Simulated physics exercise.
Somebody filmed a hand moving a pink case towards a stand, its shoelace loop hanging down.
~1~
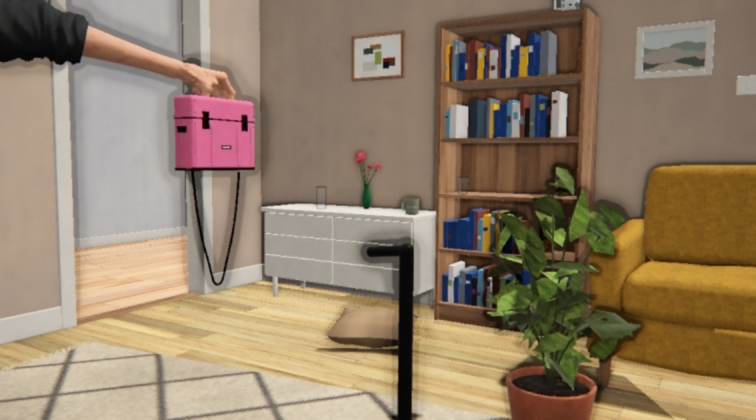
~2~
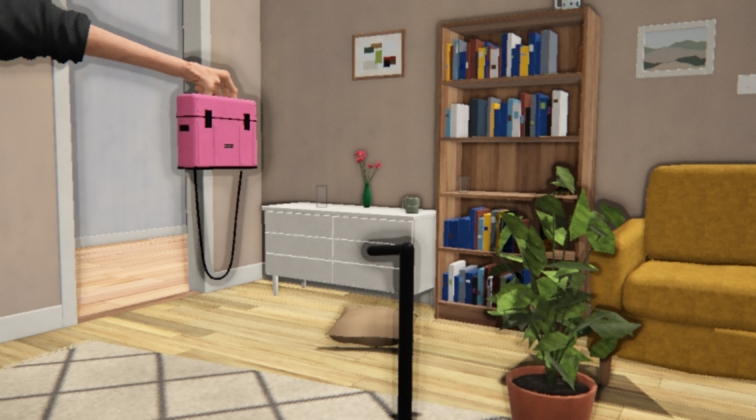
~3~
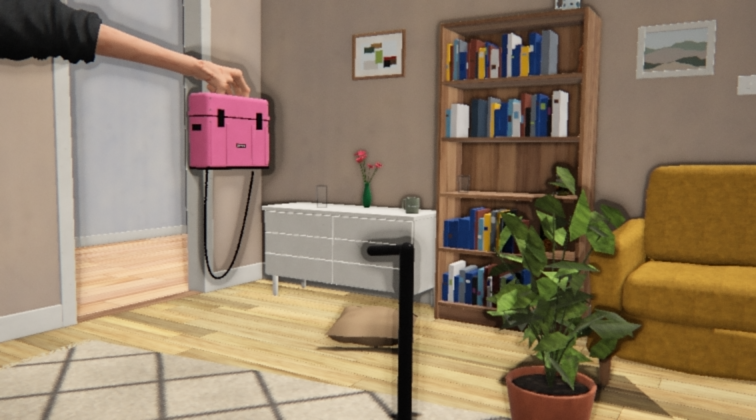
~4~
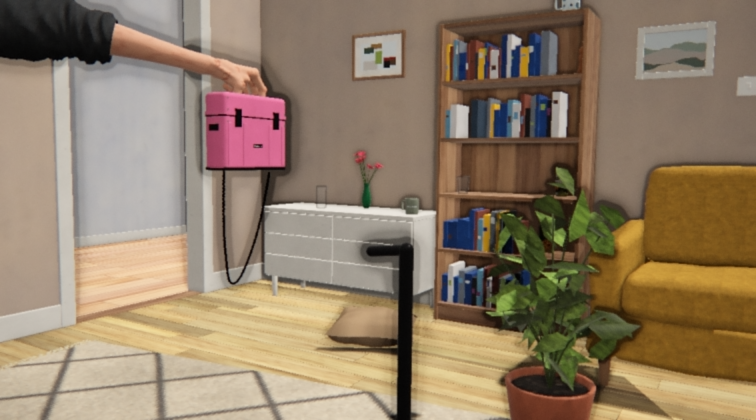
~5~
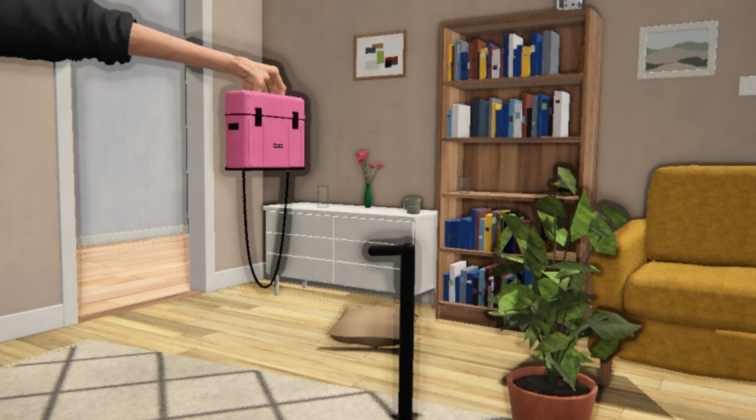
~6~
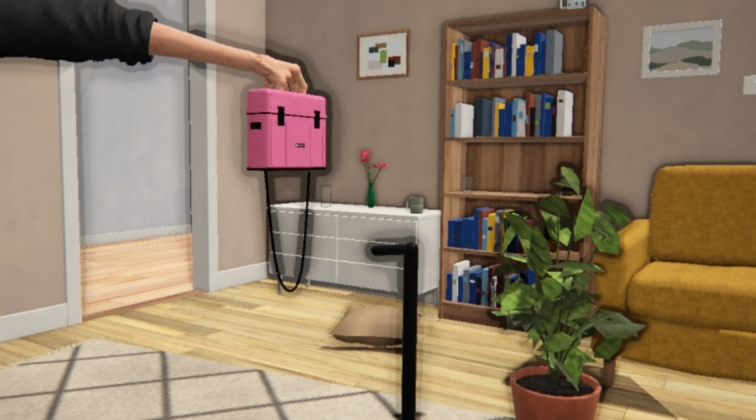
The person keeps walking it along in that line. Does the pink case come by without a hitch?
In the end the pink case gets caught.
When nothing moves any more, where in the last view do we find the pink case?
Around (519, 129).
Then, 0.78 s past the final frame, case nearing the post near (368, 131).
Then, 1.54 s past the final frame, case past the post near (461, 130).
When it is over, case past the post near (519, 129); loop tight round the post, hand stopped. The pink case is jerked back by its loop.
